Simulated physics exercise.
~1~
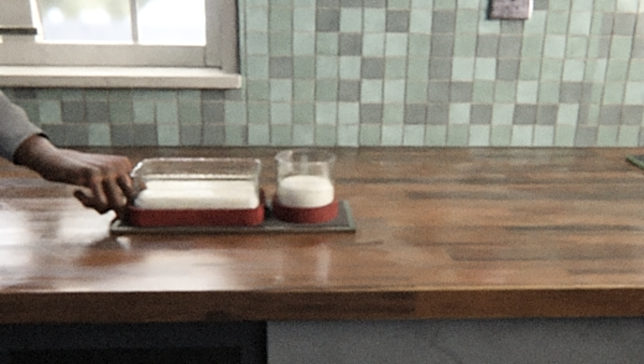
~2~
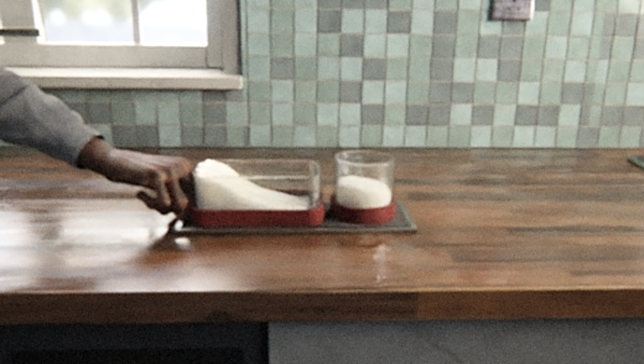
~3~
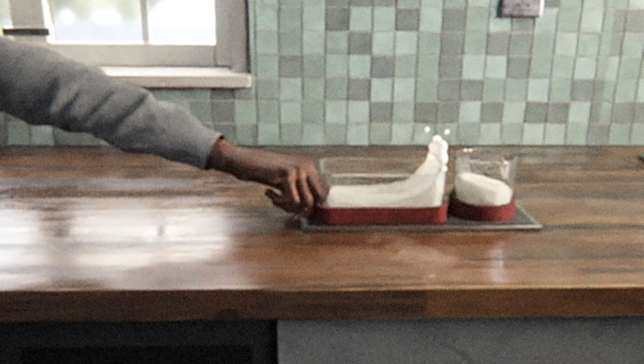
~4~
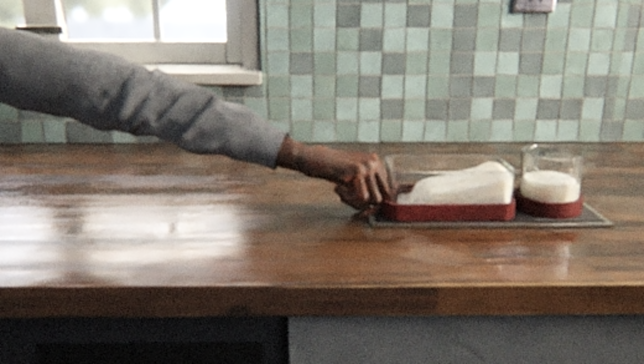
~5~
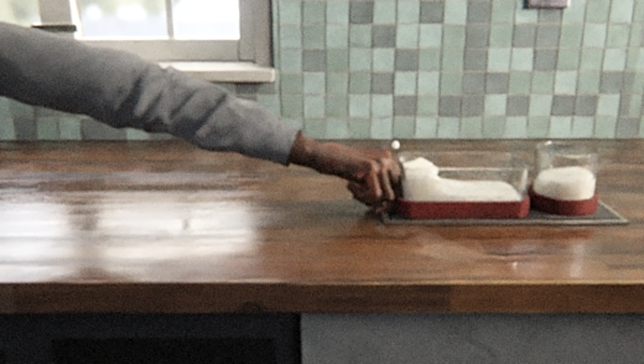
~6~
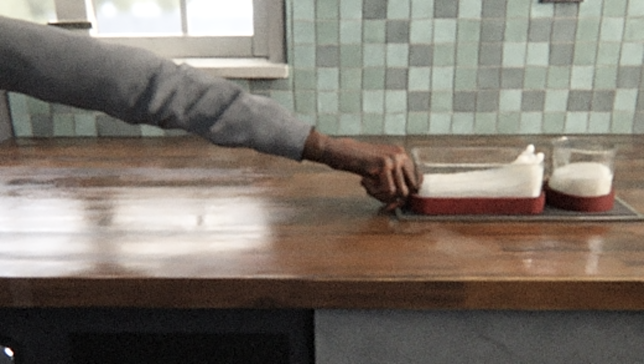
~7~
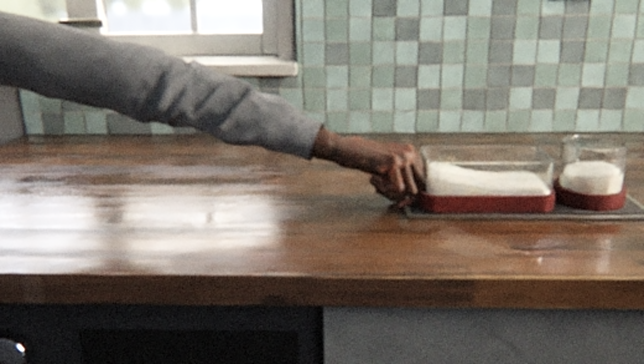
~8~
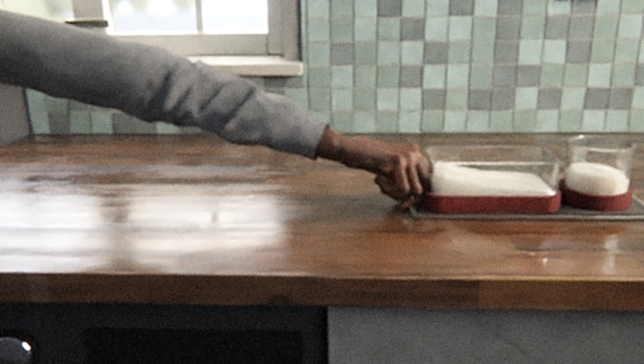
A kitchen is seen from the front, with a glossy wooden counter below green and grey tiles and a window at the left. On a dark tray sit a clear oblong tub and, to its right, a smaller clear mug, both holding white milk in red holders. A hand in a grey sleeve pushes the tray to the right. The milk in the tub heaps up at the left, then surges high at the right end, flinging drops above the rim. The tray slows and stops, the milk sloshes back and settles, and the mug stays upright, still holding its milk.
